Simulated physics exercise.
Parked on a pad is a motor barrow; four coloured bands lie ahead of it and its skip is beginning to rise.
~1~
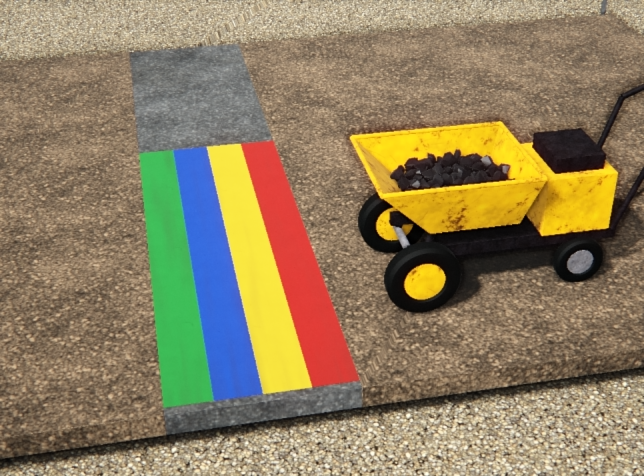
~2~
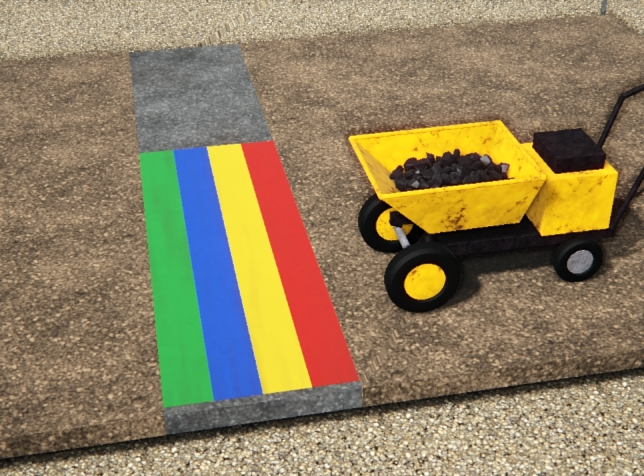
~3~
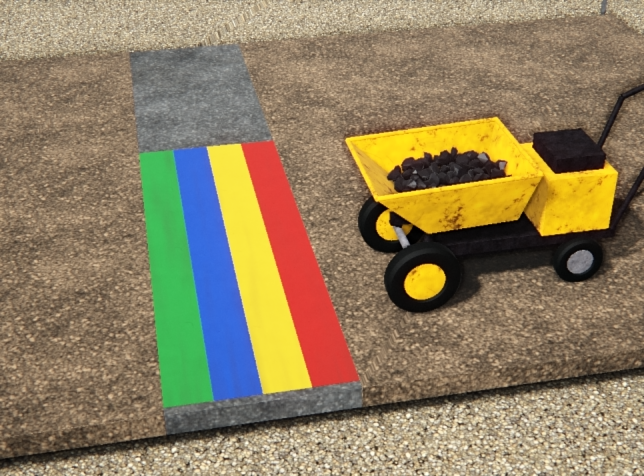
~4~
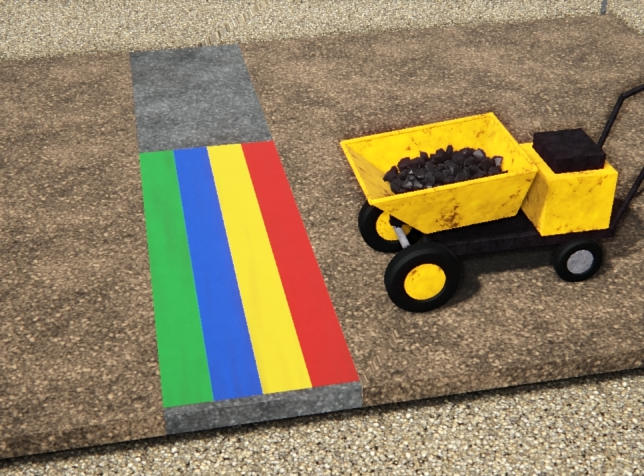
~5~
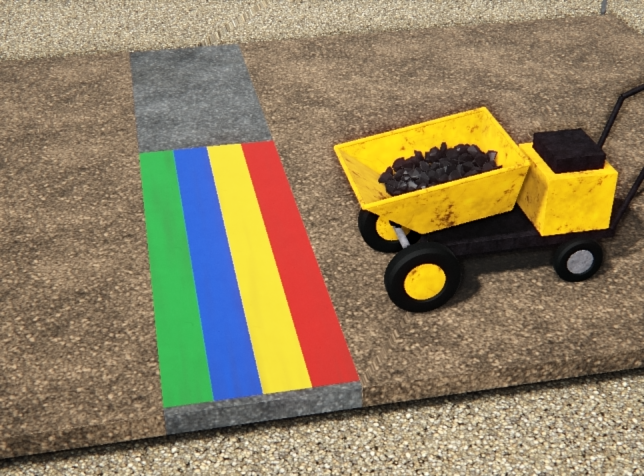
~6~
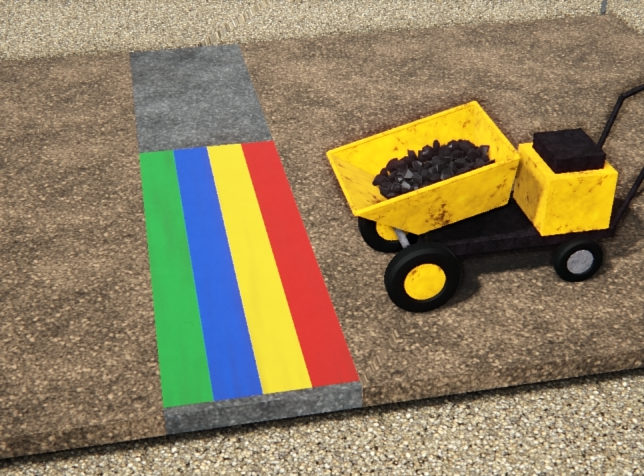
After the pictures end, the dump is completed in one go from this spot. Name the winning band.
The yellow band.
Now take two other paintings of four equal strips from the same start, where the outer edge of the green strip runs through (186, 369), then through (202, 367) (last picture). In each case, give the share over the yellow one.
I'd estimate some 30 per cent, and then some 30 per cent.
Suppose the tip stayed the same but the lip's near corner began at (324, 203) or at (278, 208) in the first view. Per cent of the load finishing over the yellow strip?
The share would be near 10 percent, and then near 0 percent.
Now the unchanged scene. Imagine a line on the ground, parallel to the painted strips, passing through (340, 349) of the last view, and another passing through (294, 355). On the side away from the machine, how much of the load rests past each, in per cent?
Roughly 70 per cent, then roughly 50 per cent.
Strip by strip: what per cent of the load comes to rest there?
Split by strip in per cent: Red 10; yellow 40; blue 15; green 5.
Soon, skip tipped steeply; all in the skip.
A while on, skip tipped right over; about half in the skip; a small part over the red strip; about a quarter over the yellow strip; a stray few over the blue strip.
Towards the end, skip tipped right over; about a quarter in the skip; a small part over the red strip; about a third over the yellow strip; a small part over the blue strip; a small part over the green strip; a stray few off the paint.
Finally, skip tipped right over; about a quarter in the skip; a small part over the red strip; about a third over the yellow strip; a small part over the blue strip; a small part over the green strip; a stray few off the paint.
